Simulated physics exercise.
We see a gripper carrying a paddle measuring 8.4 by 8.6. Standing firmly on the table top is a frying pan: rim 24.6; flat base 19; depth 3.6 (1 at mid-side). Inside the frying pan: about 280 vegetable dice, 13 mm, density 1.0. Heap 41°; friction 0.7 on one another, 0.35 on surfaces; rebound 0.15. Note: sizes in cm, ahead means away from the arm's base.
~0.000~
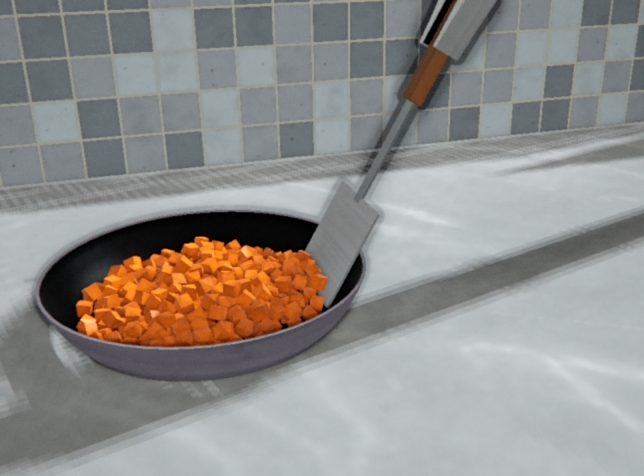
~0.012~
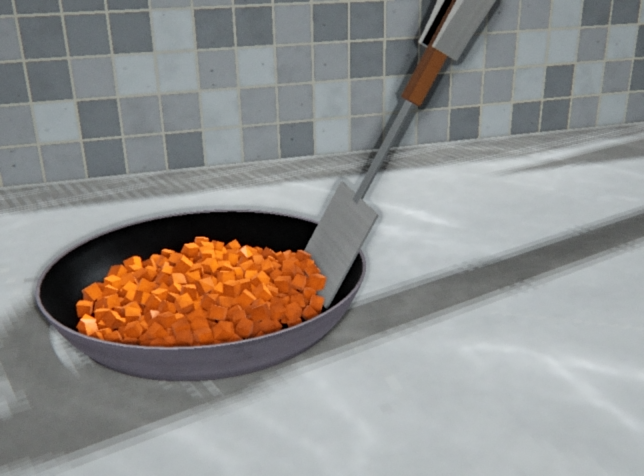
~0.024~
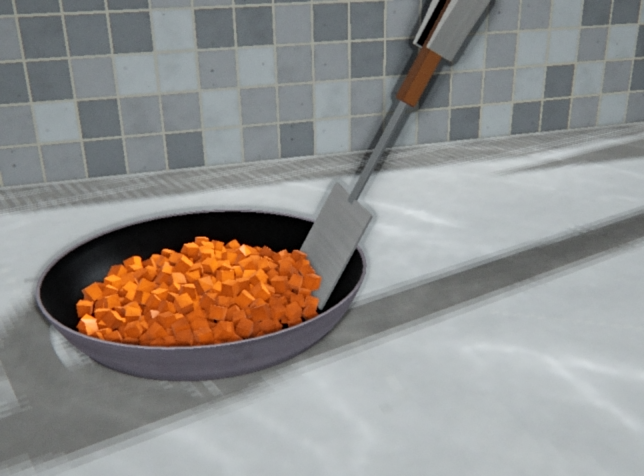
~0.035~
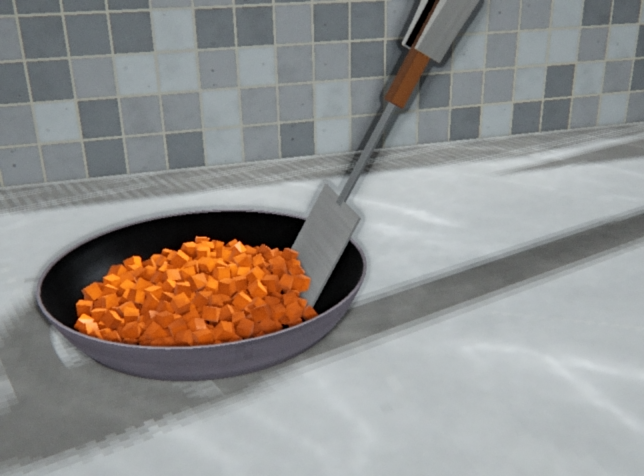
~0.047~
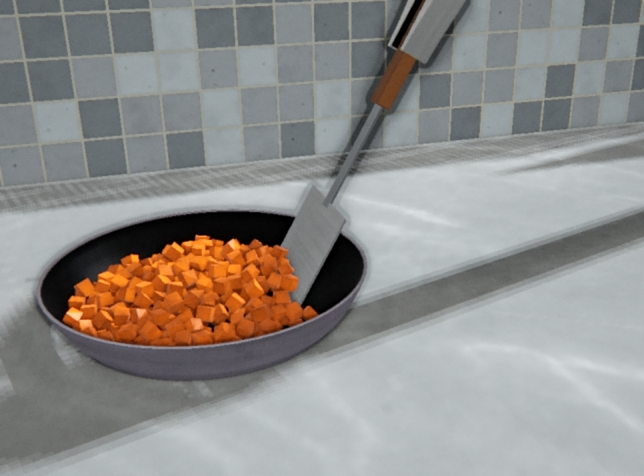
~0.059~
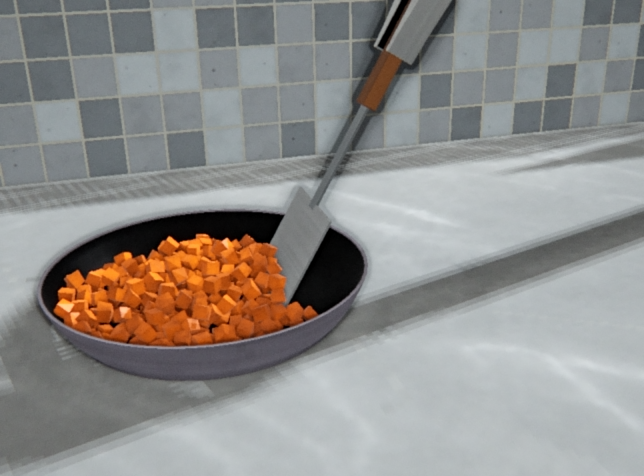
To begin with, a paddle held by a gripper rests nearly still at the right side of a frying pan heaped with orange vegetable dice. The gripper then moves the paddle a short way left, pushing the nearby dice leftward and baring some dark pan on the right.
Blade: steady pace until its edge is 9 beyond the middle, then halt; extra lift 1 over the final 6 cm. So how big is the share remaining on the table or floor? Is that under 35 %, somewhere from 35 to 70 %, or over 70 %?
It is from 35 to 70 %.
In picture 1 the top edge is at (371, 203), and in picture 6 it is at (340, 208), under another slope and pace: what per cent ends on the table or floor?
30 per cent.
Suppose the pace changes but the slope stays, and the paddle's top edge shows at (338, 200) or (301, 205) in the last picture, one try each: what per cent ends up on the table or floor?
Estimates: Near 35 %, near 50 %.
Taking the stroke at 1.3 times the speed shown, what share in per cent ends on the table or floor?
I'd put it around 50 per cent.
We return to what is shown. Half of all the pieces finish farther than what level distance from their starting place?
Distance: Near 15 cm.
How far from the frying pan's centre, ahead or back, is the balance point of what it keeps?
About 2.5 centimetres ahead.
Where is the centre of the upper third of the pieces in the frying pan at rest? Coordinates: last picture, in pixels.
Near (135, 268).
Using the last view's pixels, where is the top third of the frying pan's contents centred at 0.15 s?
I'd say close to (101, 276).
After 0.11 s, sloping 60°, highest piece 6 above the table; 276 in the frying pan, 1 on the blade or in flight.
After 0.15 s, sloping 60°, highest piece 8 above the table; 270 in the frying pan, 7 on the blade or in flight.
After 0.37 s, sloping 60°, highest piece 17 above the table; 131 in the frying pan, 99 on the table or floor, 47 on the blade or in flight.
After 1.42 s, sloping 60°, highest piece 4 above the table; 146 on the table or floor, 131 in the frying pan.
In the end, 146 on the table or floor, 131 in the frying pan. That is 53 % on the table or floor.
